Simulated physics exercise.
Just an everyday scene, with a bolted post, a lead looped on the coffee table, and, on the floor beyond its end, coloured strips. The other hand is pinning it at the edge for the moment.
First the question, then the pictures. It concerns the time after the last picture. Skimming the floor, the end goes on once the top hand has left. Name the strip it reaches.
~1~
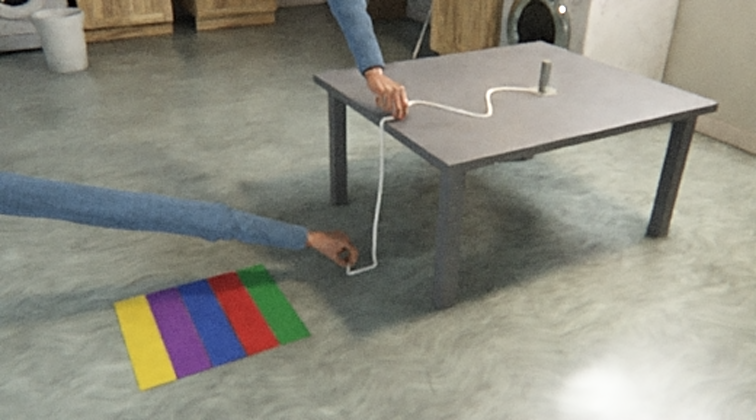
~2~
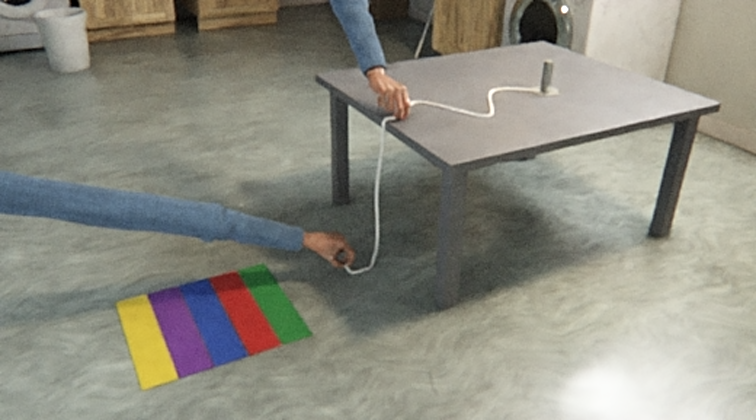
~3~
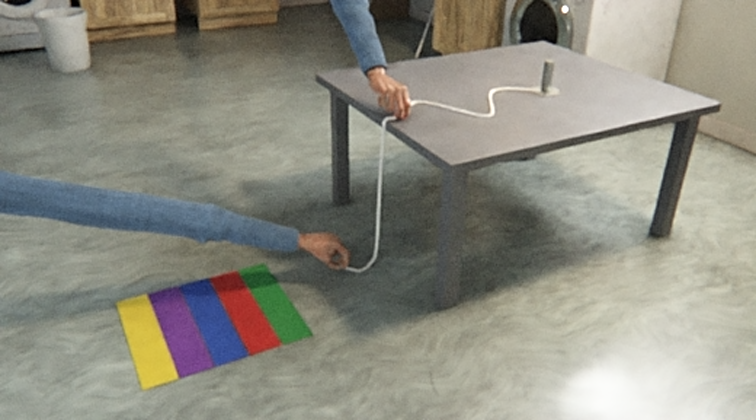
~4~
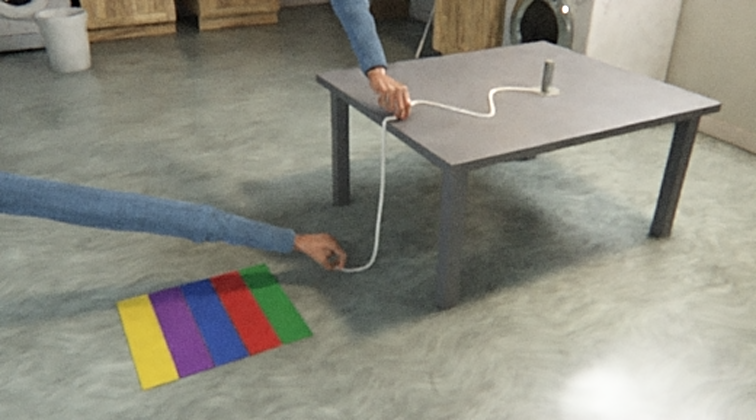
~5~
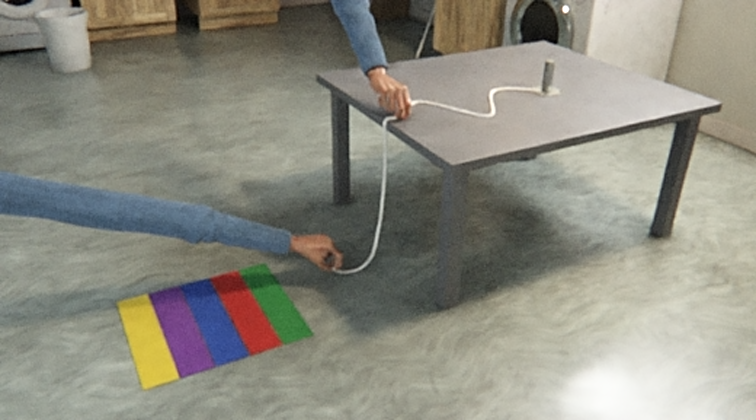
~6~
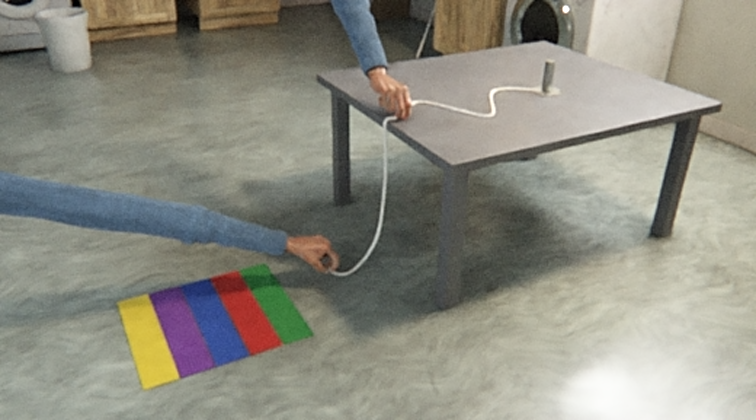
The yellow strip.
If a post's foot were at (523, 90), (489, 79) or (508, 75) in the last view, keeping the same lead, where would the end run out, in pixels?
Estimated pixels per try: (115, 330); (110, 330); (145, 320).
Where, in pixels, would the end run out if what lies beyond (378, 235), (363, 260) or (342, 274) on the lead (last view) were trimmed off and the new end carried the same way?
So, going through them: (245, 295) first, (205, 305) next, (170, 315) last.
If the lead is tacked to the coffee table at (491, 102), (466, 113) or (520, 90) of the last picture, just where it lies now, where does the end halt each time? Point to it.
Approximately (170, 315), (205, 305) and (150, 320) respectively.
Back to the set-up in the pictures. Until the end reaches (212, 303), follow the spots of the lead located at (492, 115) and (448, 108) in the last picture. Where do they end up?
They end up close to (444, 111) and (400, 119).
A little later, end near (211, 303); over blue.
Next, end near (168, 315); over purple.
When it is tight, end near (142, 323); over yellow. The yellow one.
